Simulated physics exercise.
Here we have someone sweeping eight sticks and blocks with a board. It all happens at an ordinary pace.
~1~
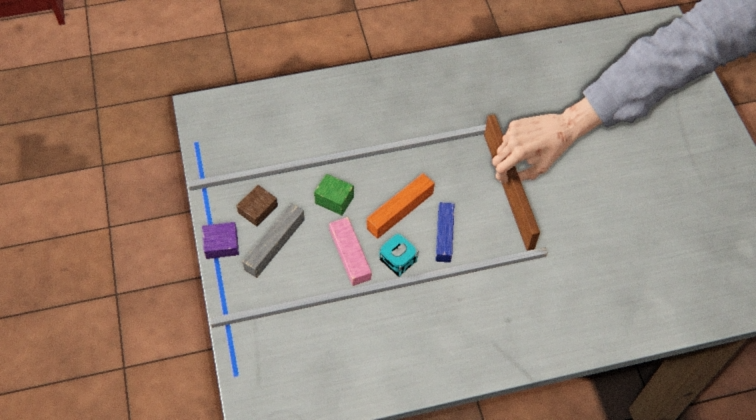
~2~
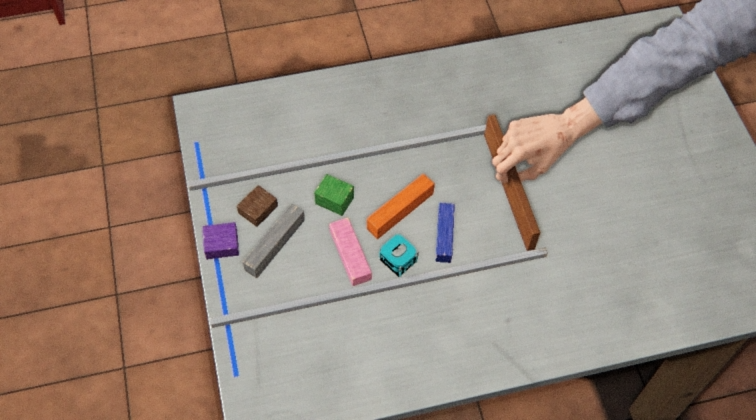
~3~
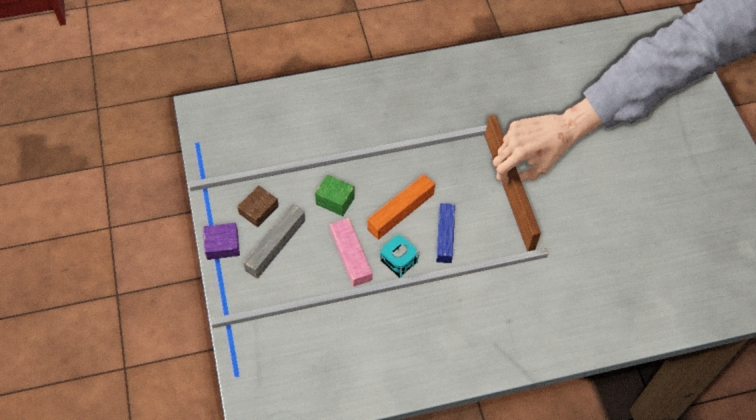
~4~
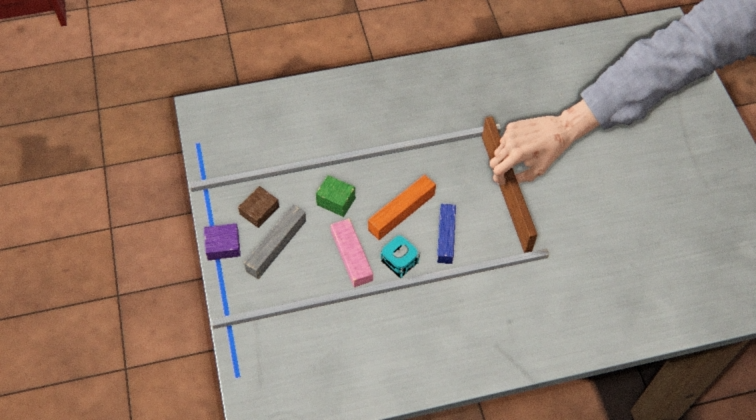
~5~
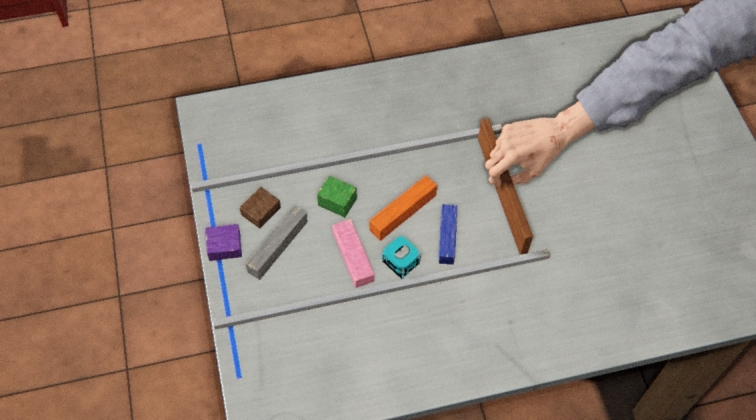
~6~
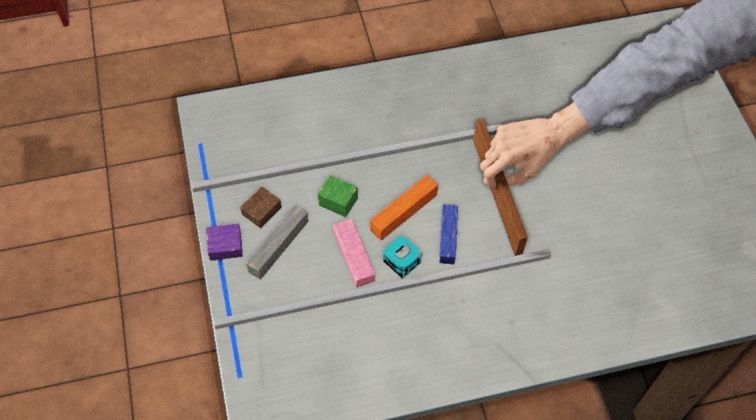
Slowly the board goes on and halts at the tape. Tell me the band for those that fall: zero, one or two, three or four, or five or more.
The number that fall off is five or more.
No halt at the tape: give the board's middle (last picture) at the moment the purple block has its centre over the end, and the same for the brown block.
At (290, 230) for the purple block; at (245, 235) for the brown block.
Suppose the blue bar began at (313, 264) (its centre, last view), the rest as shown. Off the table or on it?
It falls.
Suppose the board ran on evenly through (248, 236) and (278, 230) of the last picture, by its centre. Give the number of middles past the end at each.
The counts: 3 and 1.
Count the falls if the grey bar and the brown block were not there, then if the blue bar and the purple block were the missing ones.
First 4, then 4.
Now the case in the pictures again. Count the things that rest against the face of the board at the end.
In contact: 2.
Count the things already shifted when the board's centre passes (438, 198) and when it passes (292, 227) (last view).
By then 2, and 8.
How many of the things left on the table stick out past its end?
Overhanging: 1.
Soon after, none off yet; purple block at rest near (225, 242); brown block at rest near (261, 207); grey bar at rest near (278, 242).
After that, none off yet; purple block displaced about its own width near (206, 230); brown block moving near (254, 204); grey bar displaced a little near (247, 232).
In the end, the number that fall off is five or more; gone, orange bar, turquoise case, pink bar, grey bar, brown block and purple block.
